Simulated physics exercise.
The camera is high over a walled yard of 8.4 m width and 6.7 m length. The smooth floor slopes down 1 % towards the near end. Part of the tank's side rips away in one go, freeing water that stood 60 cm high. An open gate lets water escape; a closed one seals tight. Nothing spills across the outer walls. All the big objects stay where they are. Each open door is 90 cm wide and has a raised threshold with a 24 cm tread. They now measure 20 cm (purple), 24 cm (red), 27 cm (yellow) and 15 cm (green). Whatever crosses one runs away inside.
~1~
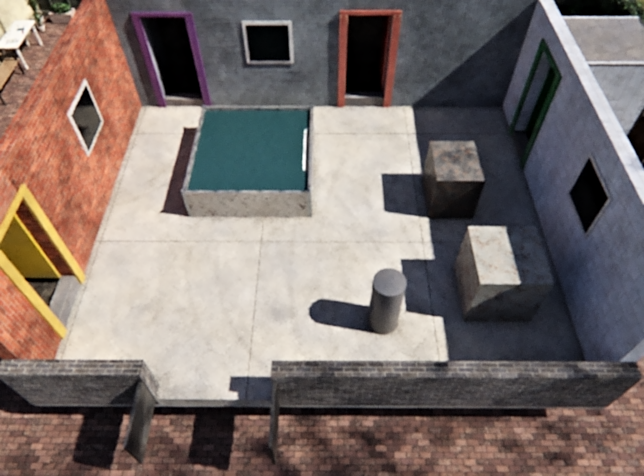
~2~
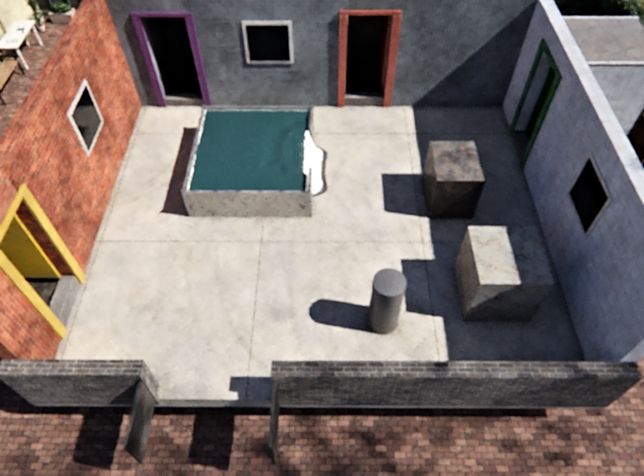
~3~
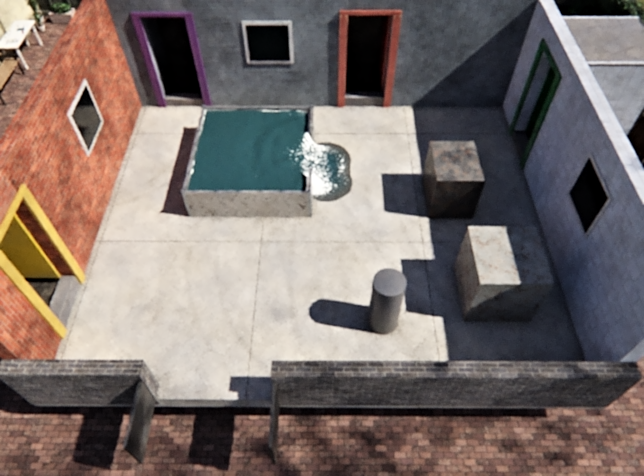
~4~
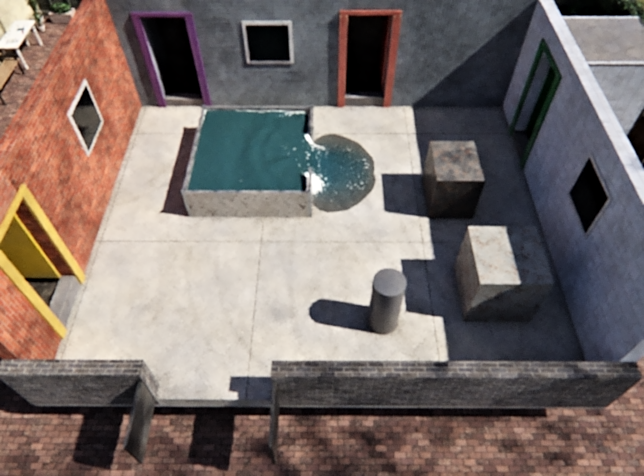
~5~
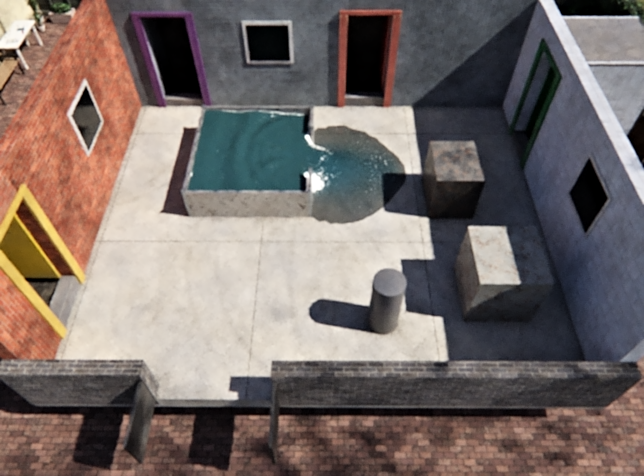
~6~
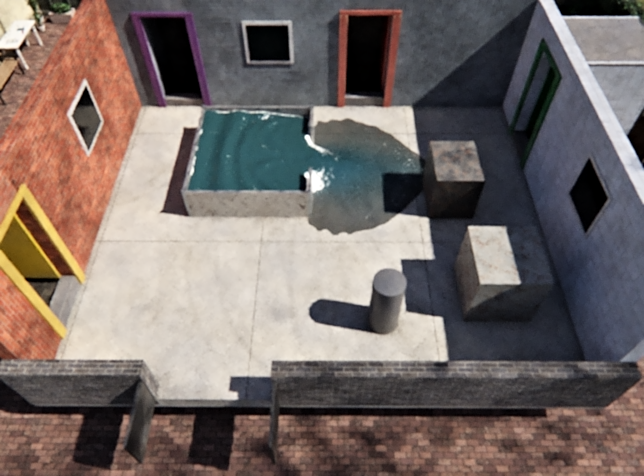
At first, a raised tank of still, dark teal water sits near the back wall of a walled yard with open doorways. Water then bursts from the tank's right side in a white, foaming gush, and spreads rightward in a widening rounded sheet across the pale floor, reaching the nearest block as ripples cross the tank.
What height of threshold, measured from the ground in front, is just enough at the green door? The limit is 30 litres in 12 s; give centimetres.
At least 19 cm or so.
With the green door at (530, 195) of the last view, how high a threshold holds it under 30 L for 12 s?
Roughly 9.0 cm.
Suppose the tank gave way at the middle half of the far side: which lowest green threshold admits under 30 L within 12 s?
Some 11.0 cm.
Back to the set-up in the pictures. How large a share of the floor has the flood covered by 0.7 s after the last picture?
About 20 per cent.
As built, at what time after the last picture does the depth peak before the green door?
At about 1.8 s.
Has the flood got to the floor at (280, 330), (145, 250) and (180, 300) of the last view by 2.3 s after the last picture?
In that order: Dry, not reached, dry.
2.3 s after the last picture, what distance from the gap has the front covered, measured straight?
Roughly 5.6 m.
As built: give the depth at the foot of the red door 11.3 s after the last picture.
Some 4.5 cm.
Then, 0.7 s after the last picture water covers 20 % of the floor, deepest (34 cm) near (319, 174); it has not reached the green door.
Then, 2.3 s after the last picture water covers 35 % of the floor, deepest (32 cm) near (502, 117); 24 cm at the green door, 36 litres in over its 15 cm threshold.
Then, 11.3 s after the last picture water covers 90 % of the floor, deepest (13 cm) near (574, 385); 7 cm at the green door, 80 litres in over its 15 cm threshold.
At the green door as built, the water peaked near 25 cm, 1.9 s after the last picture.
With a threshold of 16 cm, 66 litres would have come in within the 12 s; with 21.5 cm, 13 litres. So under 30 litres takes about 19 cm.
